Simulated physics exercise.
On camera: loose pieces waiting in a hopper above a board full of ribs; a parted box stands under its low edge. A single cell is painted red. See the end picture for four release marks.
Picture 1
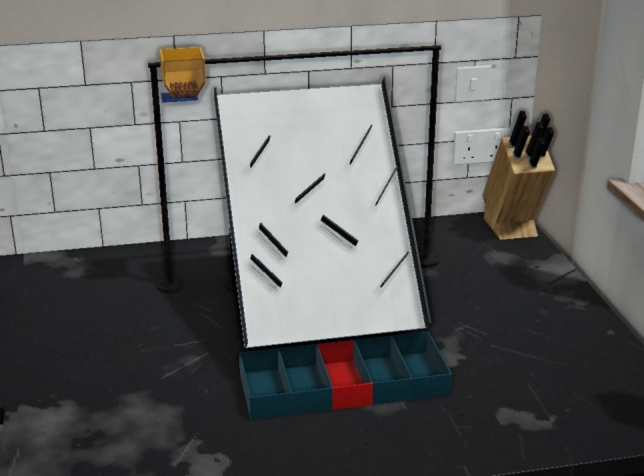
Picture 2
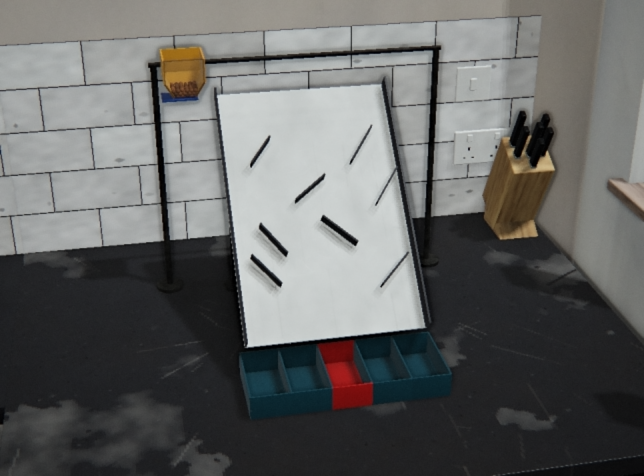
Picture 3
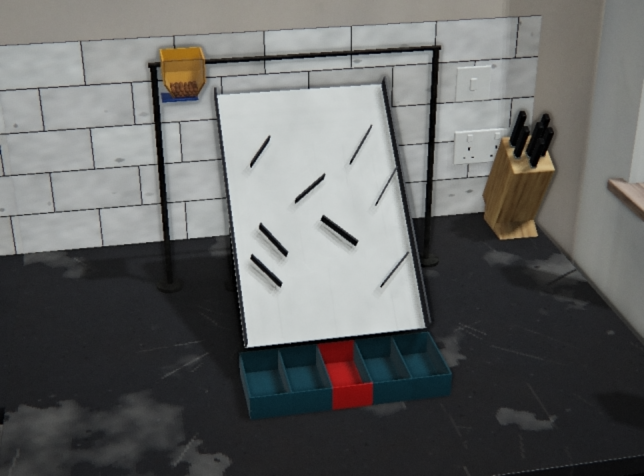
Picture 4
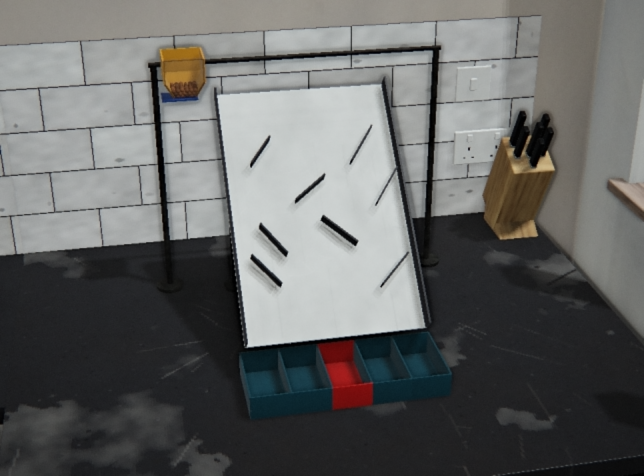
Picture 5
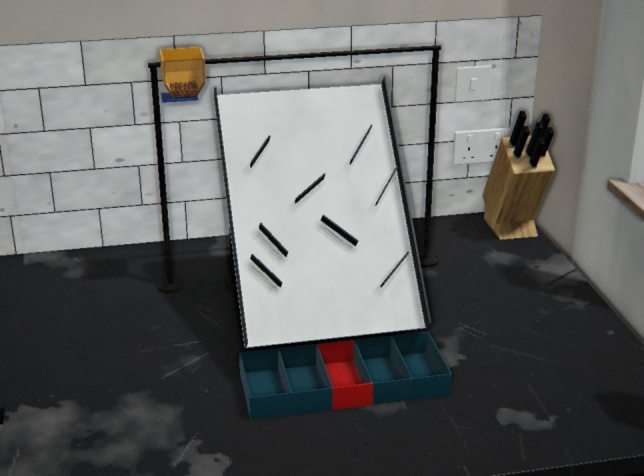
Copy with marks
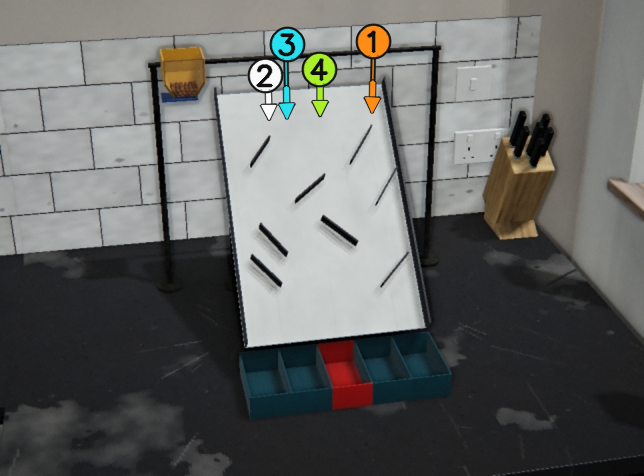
A tilted white board with short black ribs stands on a dark, marbled kitchen counter, seen from slightly above and in front, against white brick-shaped tiles. A small orange-yellow hopper holding brownish pieces hangs from a black rail at upper left, a teal box with one red middle cell sits below the board, and a wooden knife block stands at right. Nothing visibly moves, and the camera stays still.
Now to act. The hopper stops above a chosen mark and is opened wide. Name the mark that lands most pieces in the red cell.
The best mark is 3.
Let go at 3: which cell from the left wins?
It is the third one.
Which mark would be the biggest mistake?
That is mark 1.
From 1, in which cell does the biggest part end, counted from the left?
The fourth from the left.
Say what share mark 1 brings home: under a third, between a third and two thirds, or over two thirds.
Under a third.
On the marked copy, mark 1 meets the board at (372, 107); mark 2 meets the board at (268, 114); mark 3 meets the board at (286, 113); mark 4 meets the board at (320, 110).
If 1 is chosen, about a quarter in the red cell, most in other cells.
If 2 is chosen, about a third in the red cell, about half in other cells, a small part outside the box.
If 3 is chosen, most in the red cell, about a quarter in other cells.
If 4 is chosen, about half in the red cell, about half in other cells.
